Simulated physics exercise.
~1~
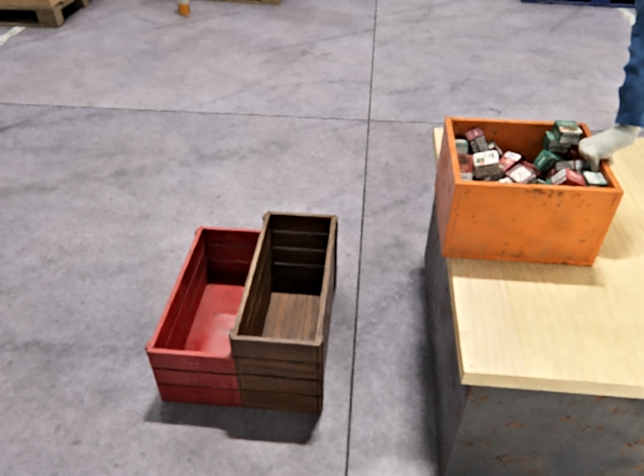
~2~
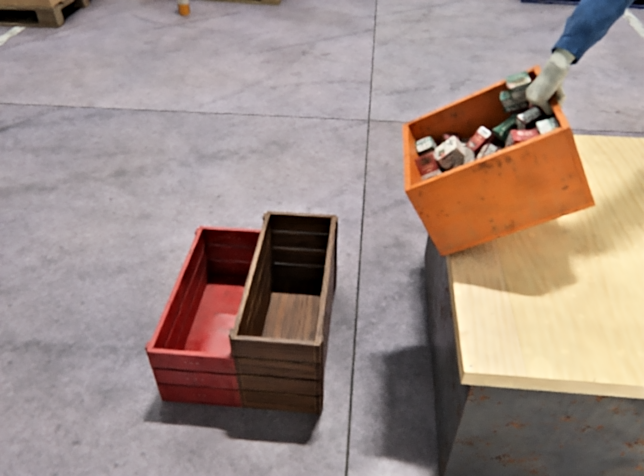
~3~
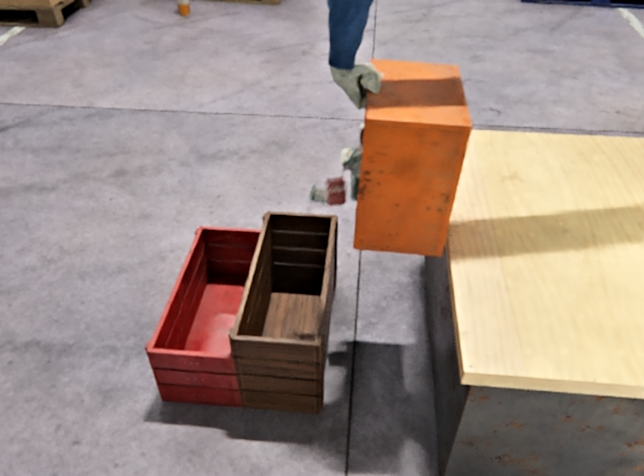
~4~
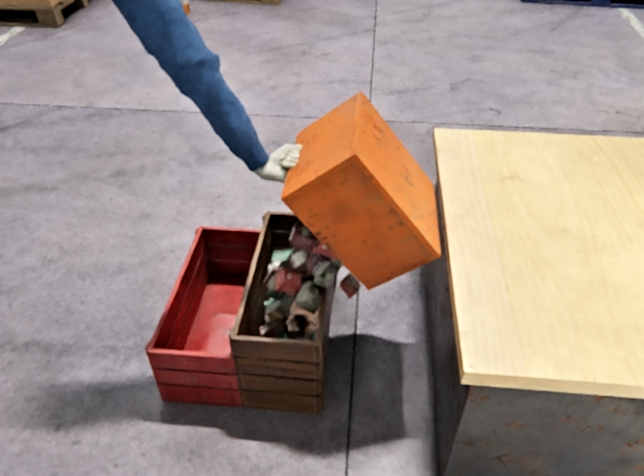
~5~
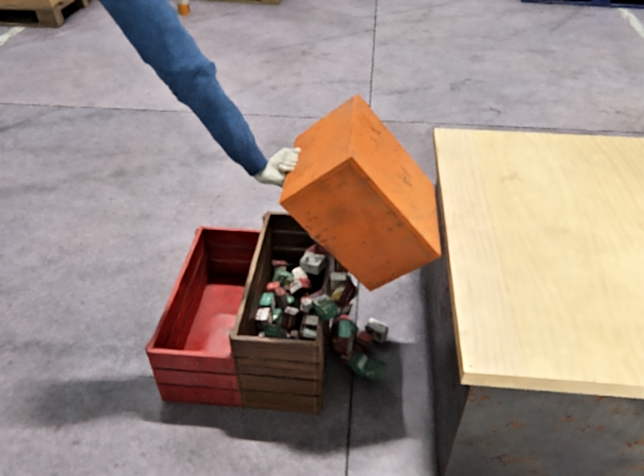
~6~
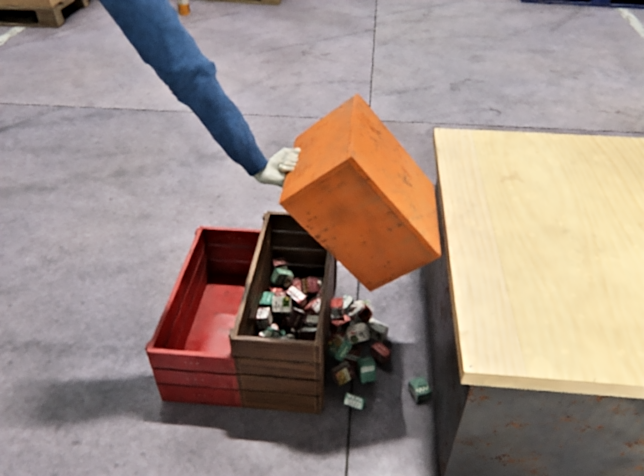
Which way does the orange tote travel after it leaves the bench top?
The orange tote moves to the left, away from the bench and towards the wooden box.
In this clip, a gloved hand lifts an orange tote of small cartons off a bench, moves it left and tips it over a wooden box beside a red one; most cartons land in the wooden box, while others spill onto the floor beside the bench.
